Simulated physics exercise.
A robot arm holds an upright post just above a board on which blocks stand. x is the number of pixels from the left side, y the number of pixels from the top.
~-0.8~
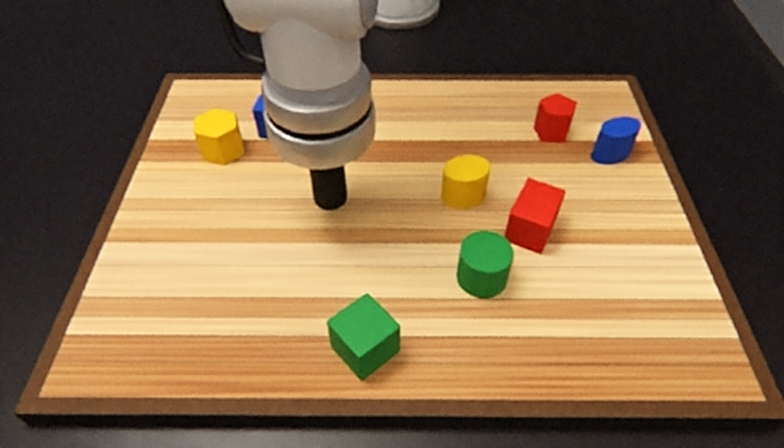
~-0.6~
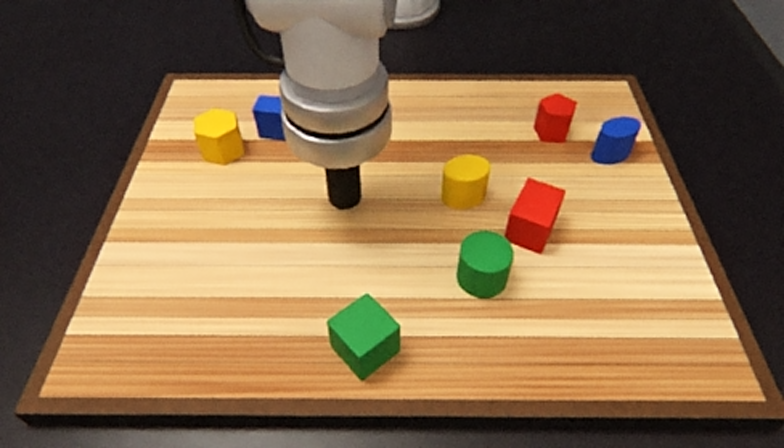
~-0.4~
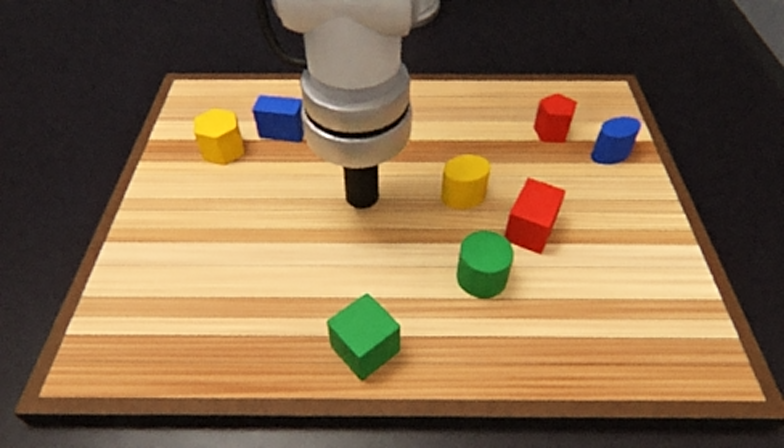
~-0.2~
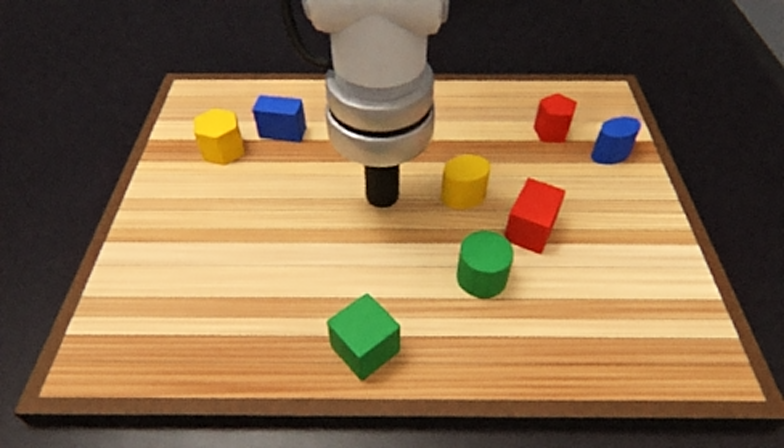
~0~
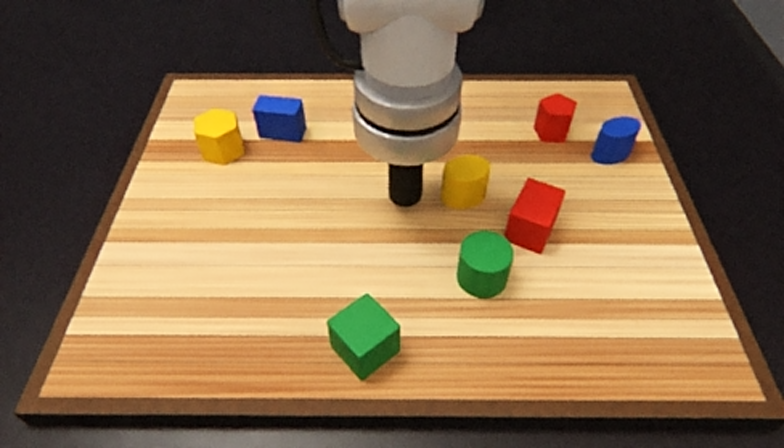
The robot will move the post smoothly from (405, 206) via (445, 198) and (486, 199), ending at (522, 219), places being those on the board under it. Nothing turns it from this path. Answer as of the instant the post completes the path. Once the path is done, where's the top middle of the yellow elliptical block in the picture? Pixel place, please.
The middle of its upper face should be somewhere near (534, 160).
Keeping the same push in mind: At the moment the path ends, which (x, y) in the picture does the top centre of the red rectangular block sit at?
I predict (558, 215).
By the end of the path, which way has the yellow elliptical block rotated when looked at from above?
It turns round anticlockwise.
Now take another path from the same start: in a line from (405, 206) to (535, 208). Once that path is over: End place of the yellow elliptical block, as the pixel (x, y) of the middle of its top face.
Around (526, 152).
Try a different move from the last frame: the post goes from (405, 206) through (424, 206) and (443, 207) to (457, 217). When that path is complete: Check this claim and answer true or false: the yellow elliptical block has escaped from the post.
It is true.
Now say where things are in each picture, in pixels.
Post's lower end (331, 199); yellow elliptical block (467, 167); green circular block (487, 251); red rectangular block (539, 201), in the first frame.
Post (345, 199); blocks still, in the second frame.
Post (362, 198); blocks still, in the third frame.
Post (382, 197); blocks still, in the fourth frame.
Post (405, 196); yellow elliptical block (467, 167); green circular block (487, 251); red rectangular block (539, 201), in the fifth frame.
What follows on the original path. One third of the way, post (447, 188); yellow elliptical block (489, 163).
Two thirds of the way, post (488, 189); yellow elliptical block (525, 158), turned 25° anticlockwise.
At the end, post (525, 209); yellow elliptical block (534, 160), turned 50° anticlockwise; green circular block still; red rectangular block (558, 215), turned 20° clockwise.
